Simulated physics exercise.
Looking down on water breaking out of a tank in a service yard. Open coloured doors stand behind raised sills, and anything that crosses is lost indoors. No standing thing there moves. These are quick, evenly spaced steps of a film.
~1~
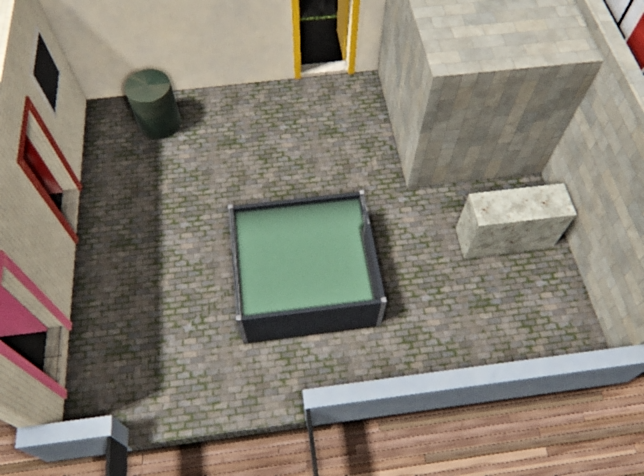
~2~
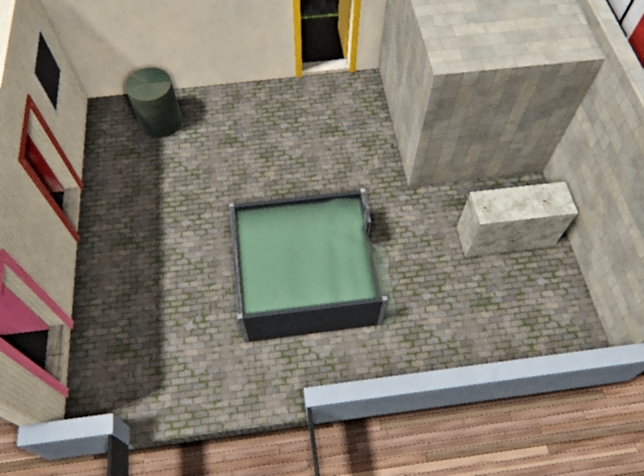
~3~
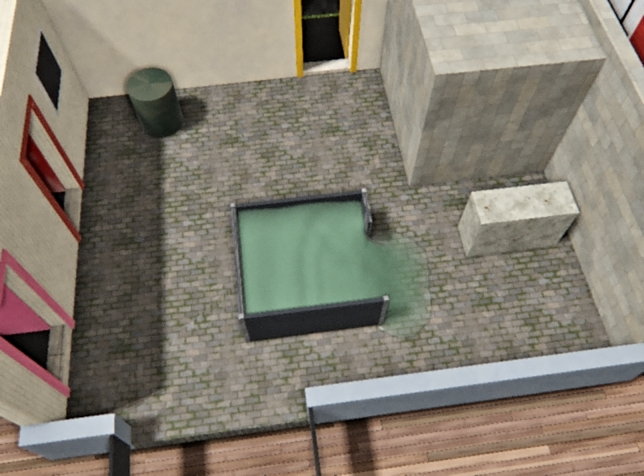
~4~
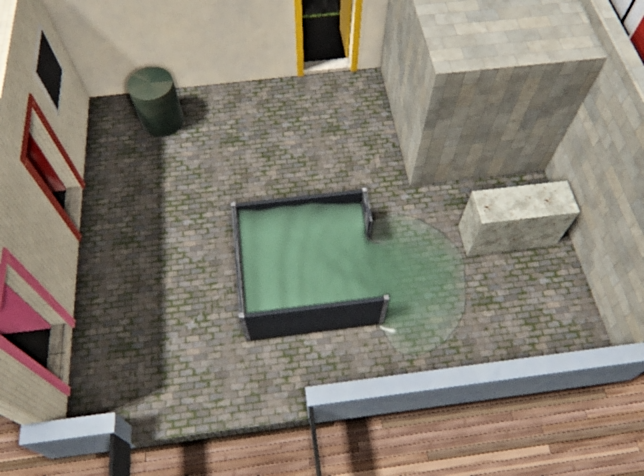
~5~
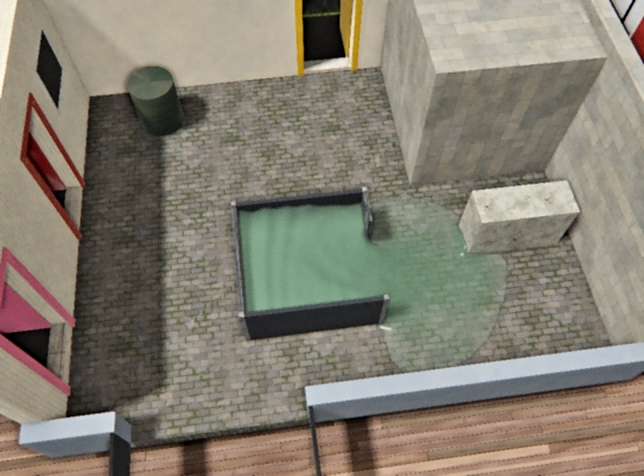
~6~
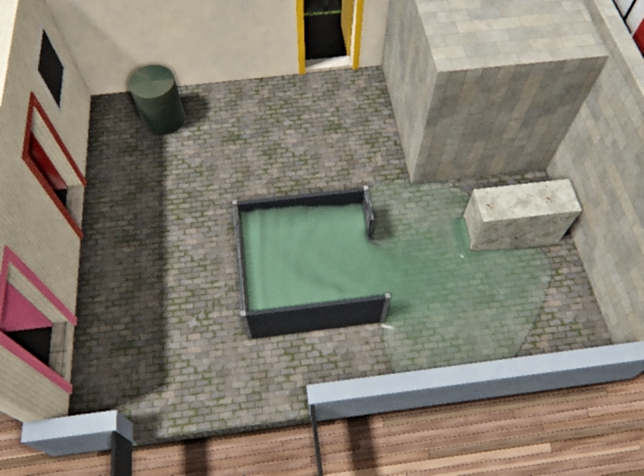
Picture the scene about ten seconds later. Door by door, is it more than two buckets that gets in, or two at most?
Red door - two at most; pink door - two at most; yellow door - two at most.
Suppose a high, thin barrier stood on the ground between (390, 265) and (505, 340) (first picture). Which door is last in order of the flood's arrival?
Last: The red one.
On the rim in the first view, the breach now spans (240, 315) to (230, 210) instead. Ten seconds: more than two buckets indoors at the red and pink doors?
As I see it, the red door door tops the mark and the pink door door tops the mark.
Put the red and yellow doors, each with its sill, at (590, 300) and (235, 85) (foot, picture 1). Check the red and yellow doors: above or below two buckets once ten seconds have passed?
One by one: Red lets more in, yellow is under.
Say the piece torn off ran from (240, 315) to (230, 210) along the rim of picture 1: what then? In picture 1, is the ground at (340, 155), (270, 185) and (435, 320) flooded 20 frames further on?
Point by point: Unwetted; unwetted; unwetted.
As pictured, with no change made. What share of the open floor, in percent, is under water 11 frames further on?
Around 25 percent, give or take.
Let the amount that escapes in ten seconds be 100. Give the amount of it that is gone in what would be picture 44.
Roughly 15 %.
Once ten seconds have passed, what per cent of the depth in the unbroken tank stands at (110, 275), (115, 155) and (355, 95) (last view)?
About 6 per cent, then 12 per cent, then 4 per cent.
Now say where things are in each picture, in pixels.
Still water in the tank at (304, 255), in the first frame.
Water pours out at (371, 278) and has run to a hidden place, in the second frame.
Water pours out at (372, 279) and has run to (409, 243), in the third frame.
The front is at (454, 250), out from the gap at (372, 279), in the fourth frame.
The front is at (500, 261), out from the gap at (372, 278), in the fifth frame.
The front is at (547, 269), out from the gap at (374, 277), in the sixth frame.
A moment on, water covers 25 % of the floor; the red door not reached, the pink door not reached, the yellow door not reached.
Next, water covers 25 % of the floor; the red door not reached, the pink door not reached, the yellow door not reached.
Then, water covers 35 % of the floor; the red door not reached, the pink door not reached, the yellow door not reached.
Later, water covers 80 % of the floor; the red door not reached, the pink door wet at the sill, nothing in, the yellow door wet at the sill, nothing in.
In the end, water covers 95 % of the floor; the red door wet at the sill, nothing in, the pink door wet at the sill, nothing in, the yellow door wet at the sill, nothing in.
